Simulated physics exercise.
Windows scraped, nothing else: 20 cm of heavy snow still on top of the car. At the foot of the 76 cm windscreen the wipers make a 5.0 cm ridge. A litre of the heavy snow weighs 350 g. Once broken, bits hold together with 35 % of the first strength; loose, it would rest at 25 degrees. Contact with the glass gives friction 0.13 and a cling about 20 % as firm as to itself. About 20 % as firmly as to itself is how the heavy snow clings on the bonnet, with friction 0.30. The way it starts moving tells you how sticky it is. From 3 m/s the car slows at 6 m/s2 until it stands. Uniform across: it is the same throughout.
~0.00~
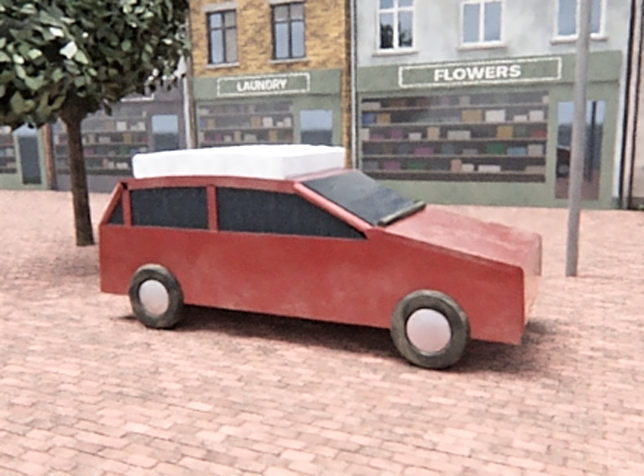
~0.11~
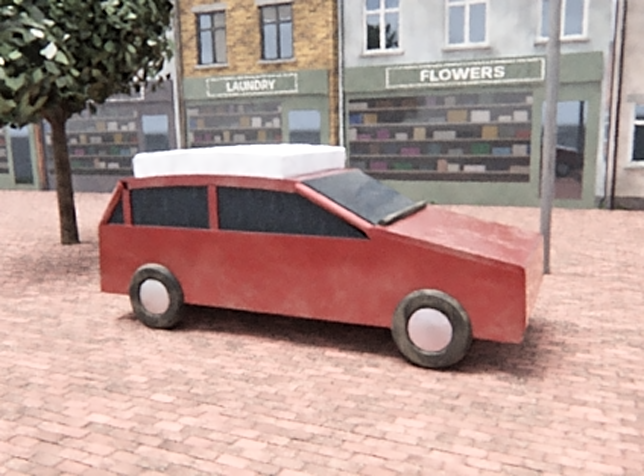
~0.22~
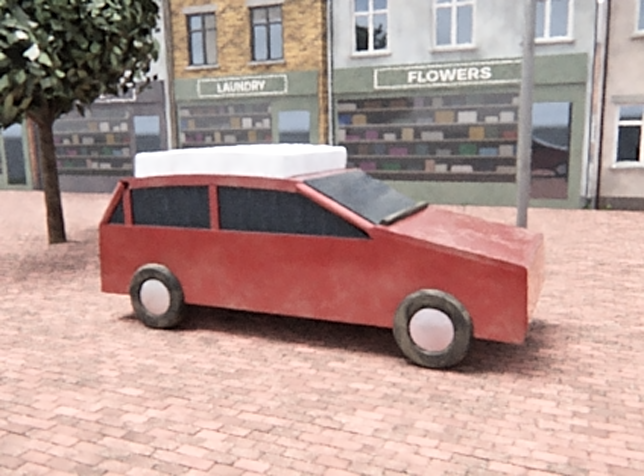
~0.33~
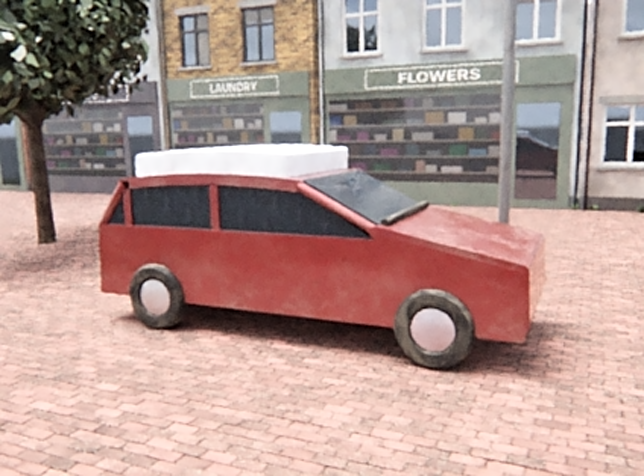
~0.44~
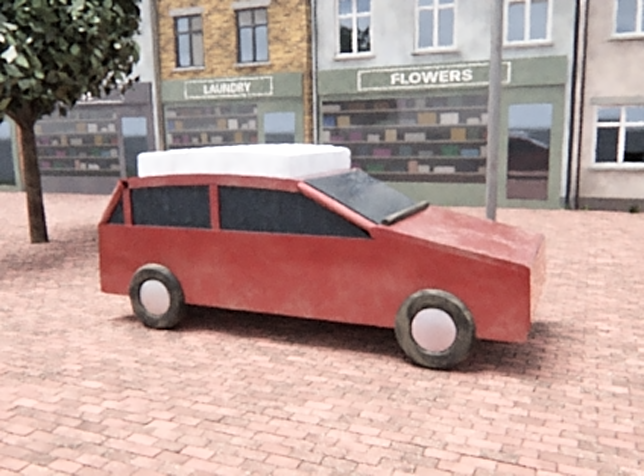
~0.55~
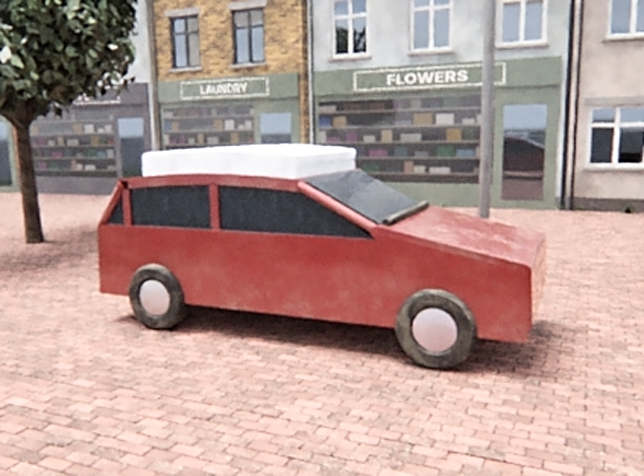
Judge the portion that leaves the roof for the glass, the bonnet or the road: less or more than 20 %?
I judge it less.
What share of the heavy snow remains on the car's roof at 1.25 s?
Something close to 95 in a hundred.
After 0.87 s, 93 % of the snow is on the roof, 7 % on the glass, none on the bonnet and none has gone off the nose.
After 1.25 s, 93 % of the snow is on the roof, 7 % on the glass, none on the bonnet and none has gone off the nose.
After 1.62 s, 93 % of the snow is on the roof, 7 % on the glass, none on the bonnet and none has gone off the nose.
After 2.00 s, 93 % of the snow is on the roof, 7 % on the glass, none on the bonnet and none has gone off the nose.
After 2.30 s, 93 % of the snow is on the roof, 7 % on the glass, none on the bonnet and none has gone off the nose.
